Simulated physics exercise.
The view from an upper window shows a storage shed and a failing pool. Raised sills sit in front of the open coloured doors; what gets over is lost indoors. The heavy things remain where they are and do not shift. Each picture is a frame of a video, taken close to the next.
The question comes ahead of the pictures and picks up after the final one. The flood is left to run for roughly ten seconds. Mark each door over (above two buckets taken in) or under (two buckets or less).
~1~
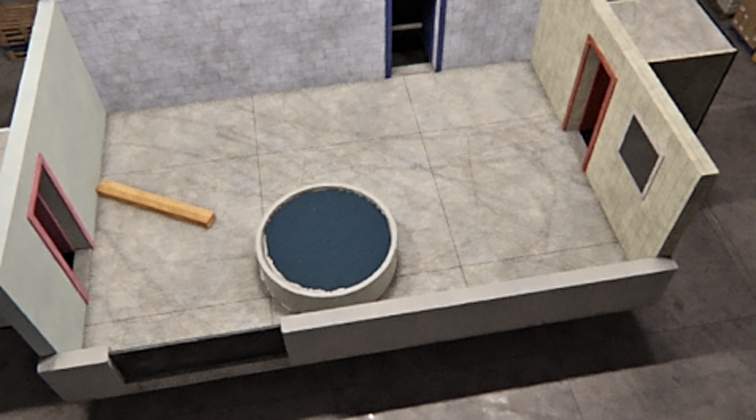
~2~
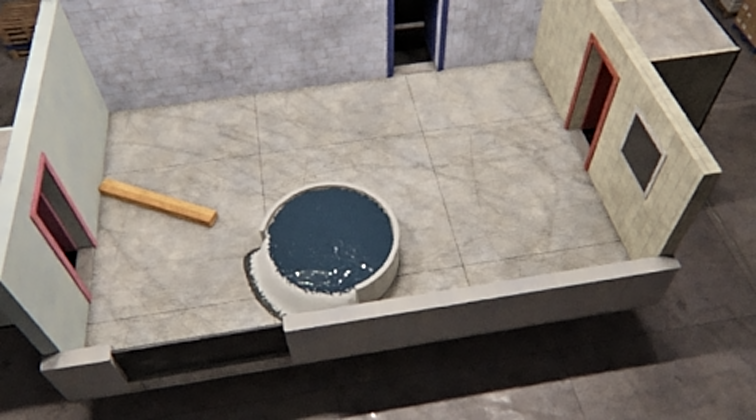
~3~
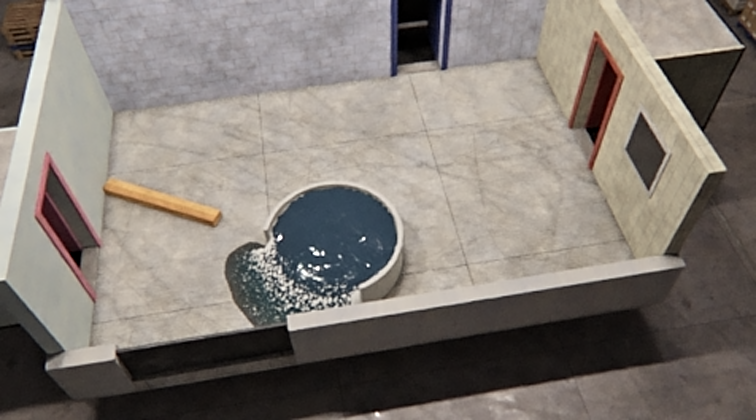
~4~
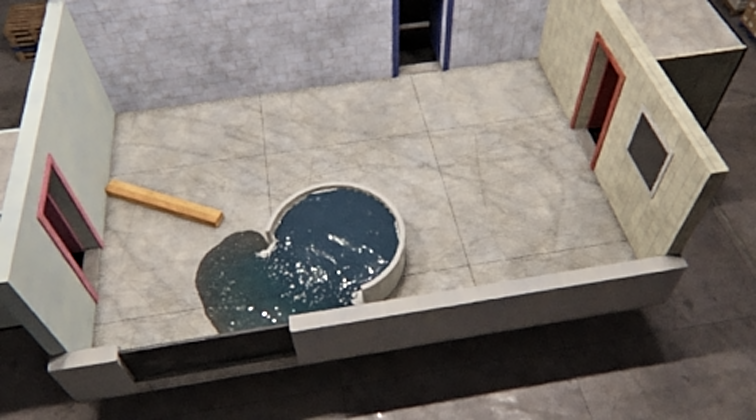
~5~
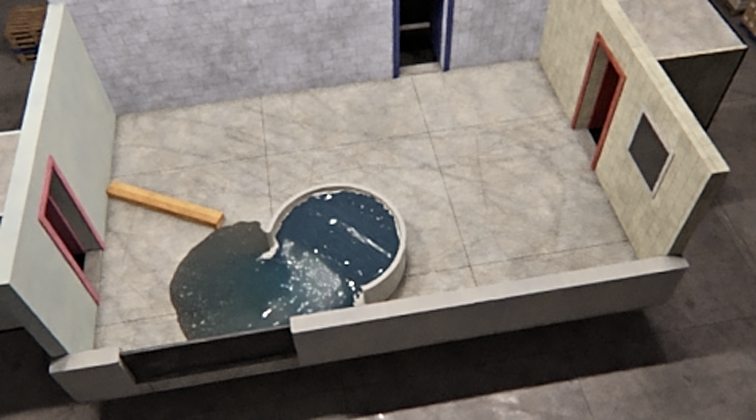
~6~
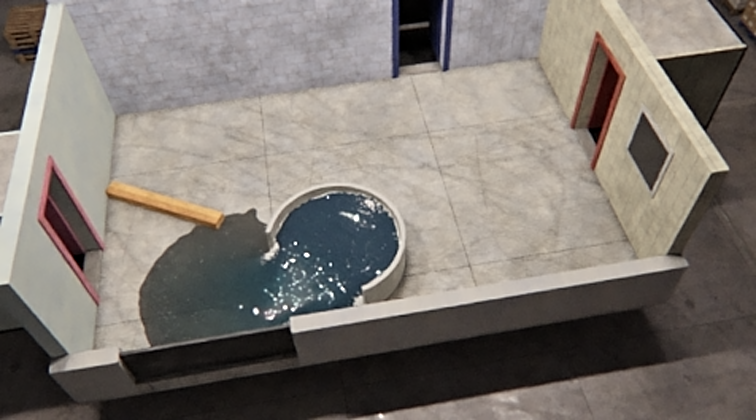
Red door: Under. Blue door: Under. Pink door: Over.
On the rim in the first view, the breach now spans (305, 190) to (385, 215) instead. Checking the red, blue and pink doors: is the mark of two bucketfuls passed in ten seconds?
At the doors, red crosses the line, blue crosses the line and pink never reaches it.
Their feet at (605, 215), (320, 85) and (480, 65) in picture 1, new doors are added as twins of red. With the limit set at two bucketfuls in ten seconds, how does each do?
First ends up below, second ends up below, third ends up below.
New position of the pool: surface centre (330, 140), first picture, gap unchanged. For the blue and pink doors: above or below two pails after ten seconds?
So, blue comes in lower, and as for pink, it surpasses the cutoff.
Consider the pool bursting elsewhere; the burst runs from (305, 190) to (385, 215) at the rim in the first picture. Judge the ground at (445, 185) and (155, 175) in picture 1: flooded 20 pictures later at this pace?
The first spot is swamped, the second spared.
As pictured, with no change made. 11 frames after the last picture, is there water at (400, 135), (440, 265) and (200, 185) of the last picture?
First spot not wet, second soaked, third not wet.
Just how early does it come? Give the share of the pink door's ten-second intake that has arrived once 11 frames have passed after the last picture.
Something like 10 in a hundred.
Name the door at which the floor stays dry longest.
My pick is the door marked blue.
A moment on, water covers 20 % of the floor; the red door not reached, the blue door not reached, the pink door wet at the sill, nothing in.
Next, water covers 25 % of the floor; the red door not reached, the blue door not reached, the pink door under two buckets in.
Then, water covers 40 % of the floor; the red door not reached, the blue door not reached, the pink door over two buckets in.
Later, water covers 45 % of the floor; the red door wet at the sill, nothing in, the blue door not reached, the pink door far over two buckets in.
In the end, water covers 75 % of the floor; the red door wet at the sill, nothing in, the blue door wet at the sill, nothing in, the pink door far over two buckets in.
